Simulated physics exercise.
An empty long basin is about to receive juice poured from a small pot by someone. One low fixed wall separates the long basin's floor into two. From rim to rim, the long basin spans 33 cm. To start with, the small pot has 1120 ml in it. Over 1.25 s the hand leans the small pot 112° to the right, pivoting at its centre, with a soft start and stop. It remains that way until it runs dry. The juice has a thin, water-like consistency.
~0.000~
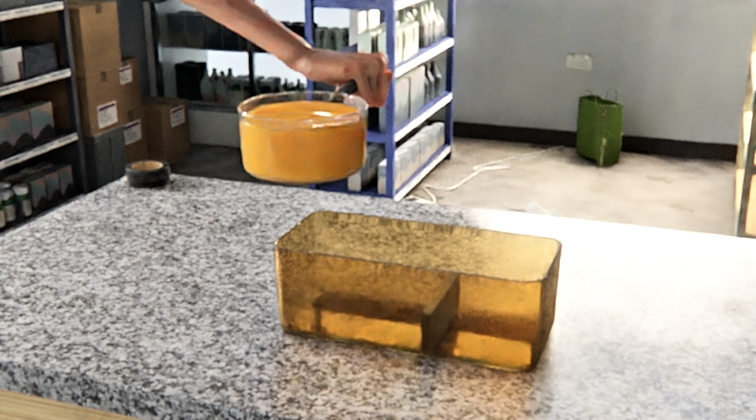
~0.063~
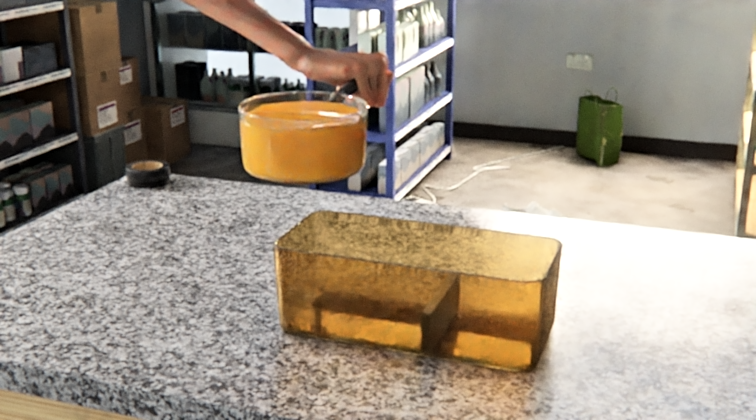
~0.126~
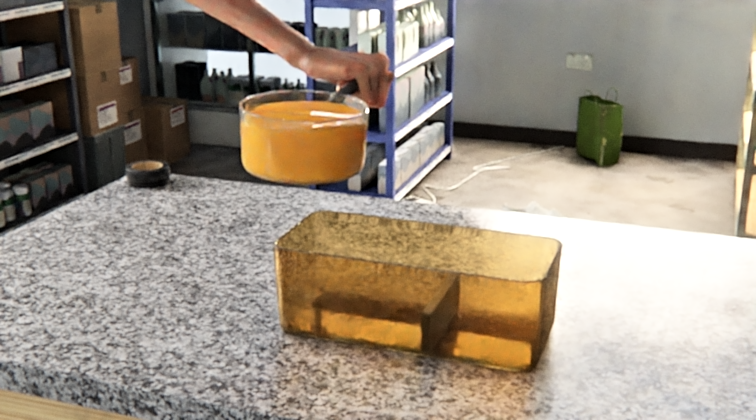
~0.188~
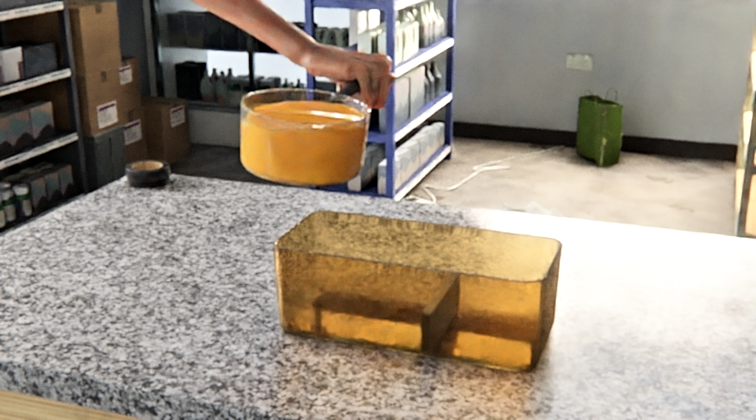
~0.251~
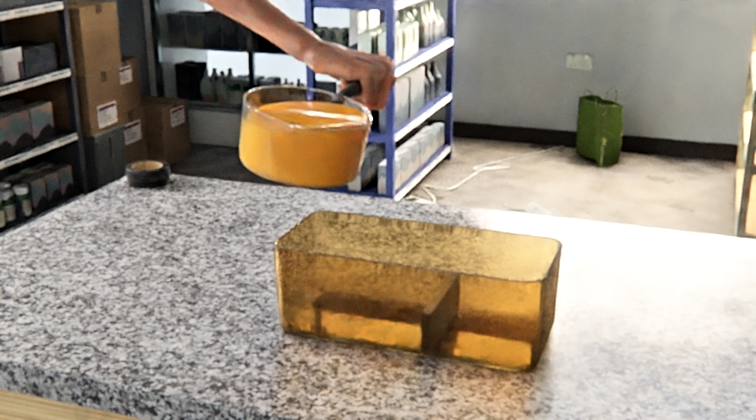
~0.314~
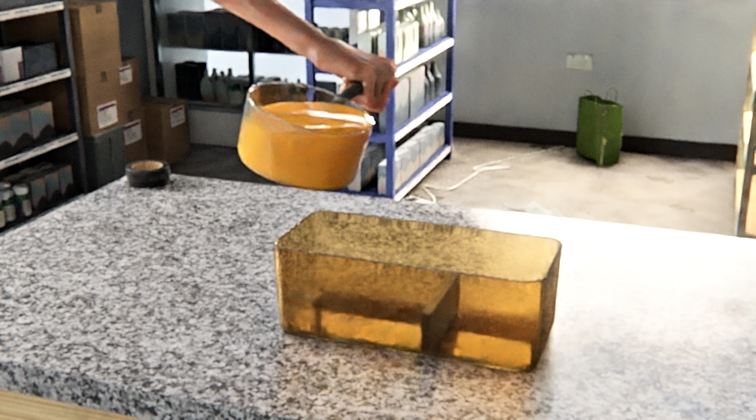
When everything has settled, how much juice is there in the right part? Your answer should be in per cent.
8 out of 100.
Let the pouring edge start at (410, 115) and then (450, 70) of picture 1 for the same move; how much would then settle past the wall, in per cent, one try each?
In order, 65 and 75 per cent.
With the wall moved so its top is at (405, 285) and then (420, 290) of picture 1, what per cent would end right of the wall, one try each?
First try about 60 %, second try about 40 %.
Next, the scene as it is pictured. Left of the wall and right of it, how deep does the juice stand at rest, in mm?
I'd say close to 40 mm on the left, close to 6 mm on the right.
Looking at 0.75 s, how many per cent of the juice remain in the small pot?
42 %.
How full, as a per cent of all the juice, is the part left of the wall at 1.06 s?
80 %.
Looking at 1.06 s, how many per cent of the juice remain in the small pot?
About 6 percent.
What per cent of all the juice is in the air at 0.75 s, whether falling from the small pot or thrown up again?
Share: Roughly 30 per cent.
By 0.75 s the tilt is 73° and 43 per cent is still to pour, 26 is left of the wall and 2 right of it.
By 1.06 s the tilt is 106° and 6 per cent is still to pour, 80 is left of the wall and 4 right of it.
By 1.39 s the tilt is 112° and 0 per cent is still to pour, 89 is left of the wall and 8 right of it.
By 1.75 s the tilt is 112° and 0 per cent is still to pour, 90 is left of the wall and 8 right of it.
At rest 90 per cent lies left of the wall, 8 right of it and 2 outside.
